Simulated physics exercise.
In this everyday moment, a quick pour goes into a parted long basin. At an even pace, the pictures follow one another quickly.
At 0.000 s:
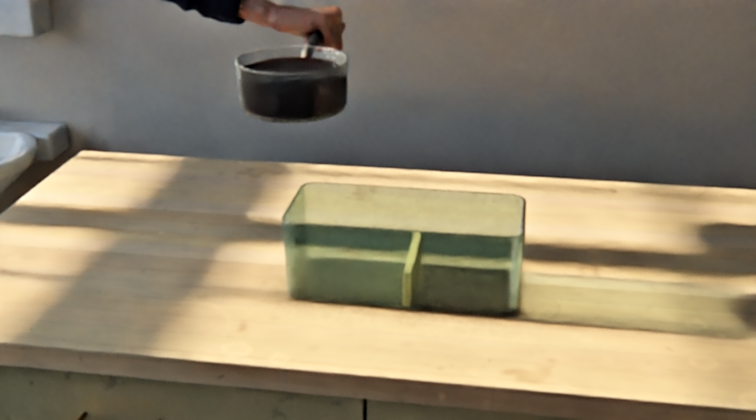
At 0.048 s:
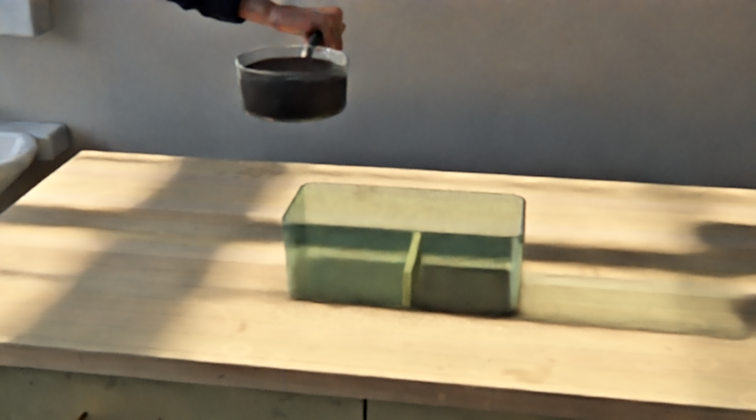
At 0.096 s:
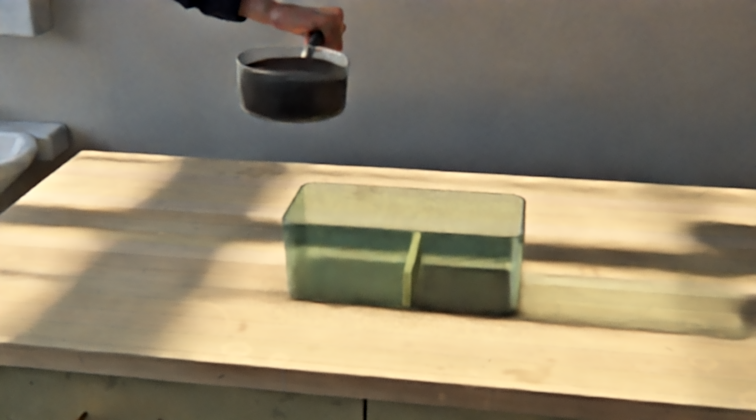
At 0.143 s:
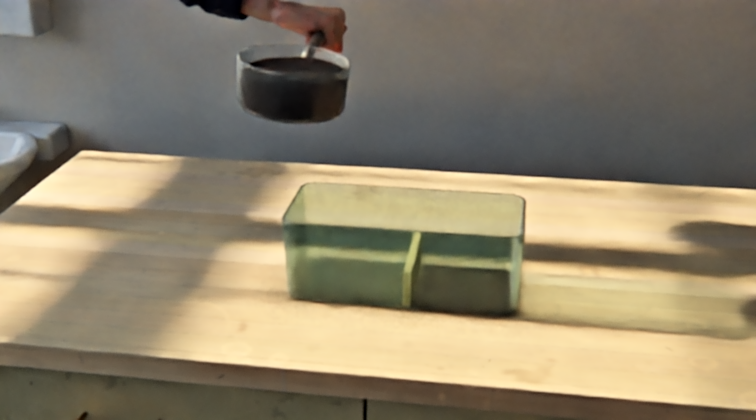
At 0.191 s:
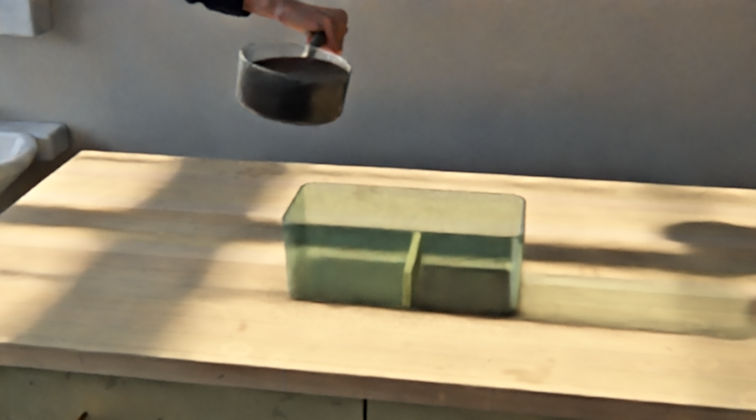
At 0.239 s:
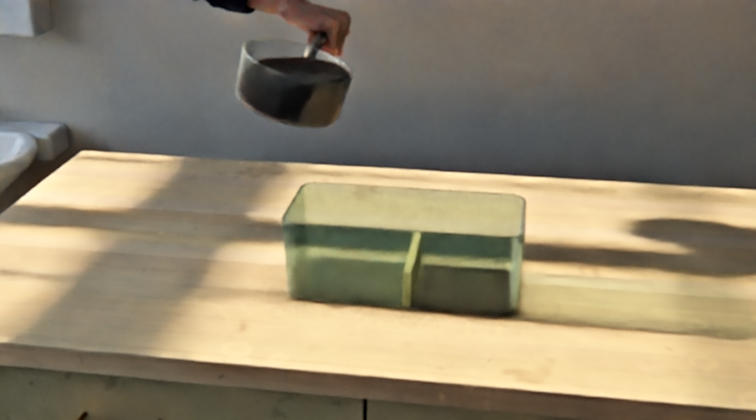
Dark saucepan held by a hand, slowly tilting to the right above a divided green translucent basin on a sunlit wooden table.
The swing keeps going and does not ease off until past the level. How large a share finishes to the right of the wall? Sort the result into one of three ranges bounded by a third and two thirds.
It falls in the bottom range, below a third.
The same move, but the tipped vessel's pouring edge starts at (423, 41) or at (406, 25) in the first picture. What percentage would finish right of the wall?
Close to 90 in a hundred, then close to 80 in a hundred.
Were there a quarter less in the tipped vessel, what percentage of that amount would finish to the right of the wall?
I'd say roughly 5 percent.
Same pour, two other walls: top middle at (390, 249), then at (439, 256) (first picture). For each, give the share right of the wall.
Well, it's close to 55 per cent for the first one, then 5 per cent for the other.
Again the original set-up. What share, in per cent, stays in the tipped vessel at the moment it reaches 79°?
40 %.
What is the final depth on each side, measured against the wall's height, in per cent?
Close to 50 for the left and 10 for the right.
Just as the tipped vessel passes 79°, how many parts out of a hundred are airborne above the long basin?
It's close to 45 per cent.
After 0.61 s the tilt is 79° and 38 per cent is still to pour, 14 is left of the wall and 2 right of it.
After 0.87 s the tilt is 111° and 4 per cent is still to pour, 69 is left of the wall and 17 right of it.
After 1.15 s the tilt is 113° and 0 per cent is still to pour, 78 is left of the wall and 18 right of it.
After 1.46 s the tilt is 113° and 0 per cent is still to pour, 78 is left of the wall and 19 right of it.
In the end 78 per cent lies left of the wall, 19 right of it and 3 outside.
